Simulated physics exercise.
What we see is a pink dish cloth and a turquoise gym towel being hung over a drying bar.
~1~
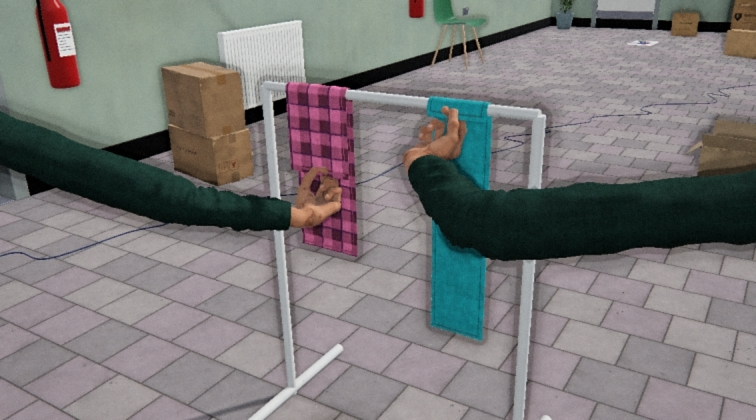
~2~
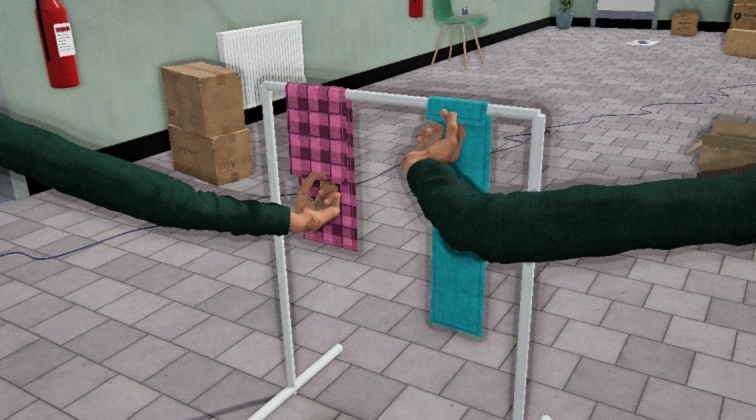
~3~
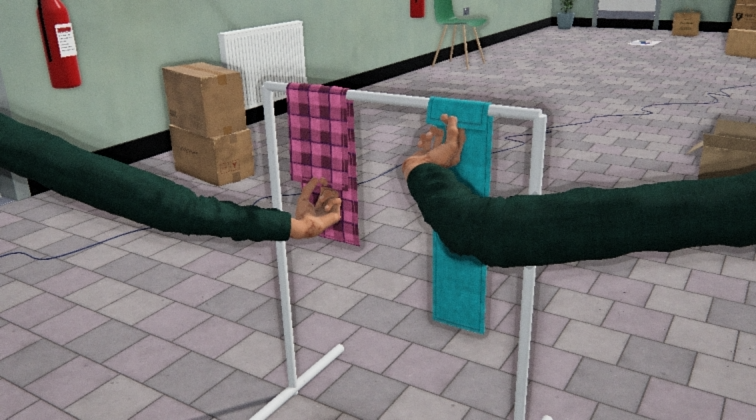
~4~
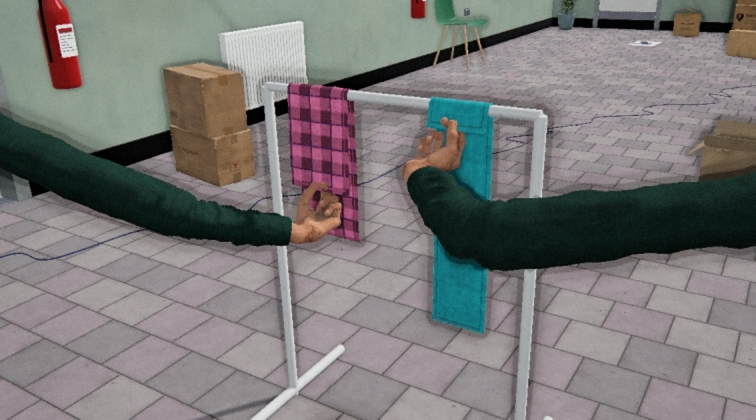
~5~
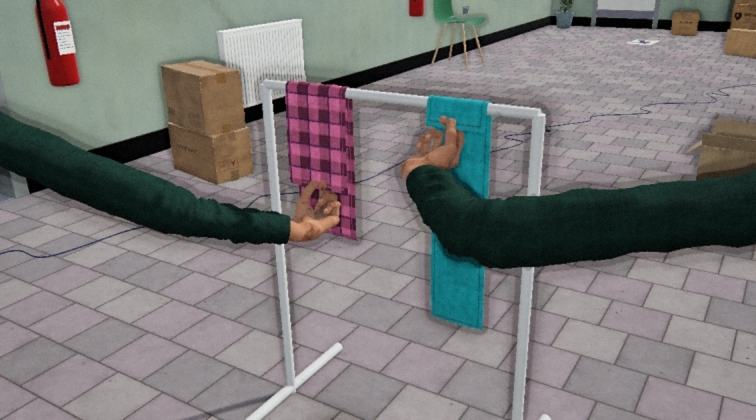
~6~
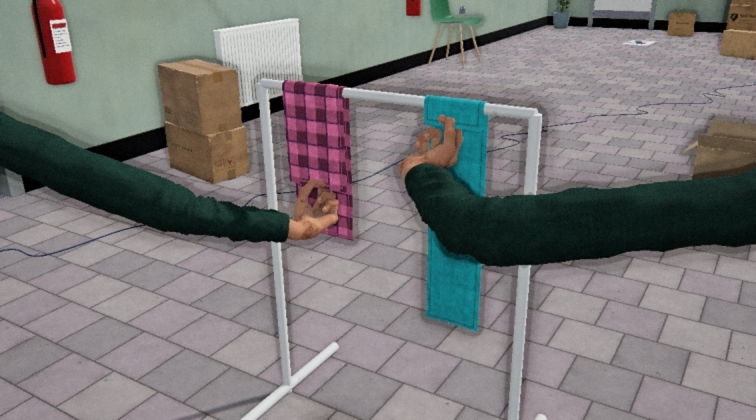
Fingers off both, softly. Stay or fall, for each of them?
The pink dish cloth keeps its place and the turquoise gym towel slides off.
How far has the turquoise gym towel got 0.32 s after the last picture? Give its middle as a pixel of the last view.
Near (454, 275).
Then, 0.32 s later than the last view, dish cloth at rest on the rail; gym towel clear of the rail and dropping near (454, 275).
Then, 0.54 s later than the last view, dish cloth at rest on the rail; gym towel in a heap on the floor.
Finally, dish cloth at rest on the rail; gym towel in a heap on the floor. The pink dish cloth stays on and the turquoise gym towel slips to the floor.
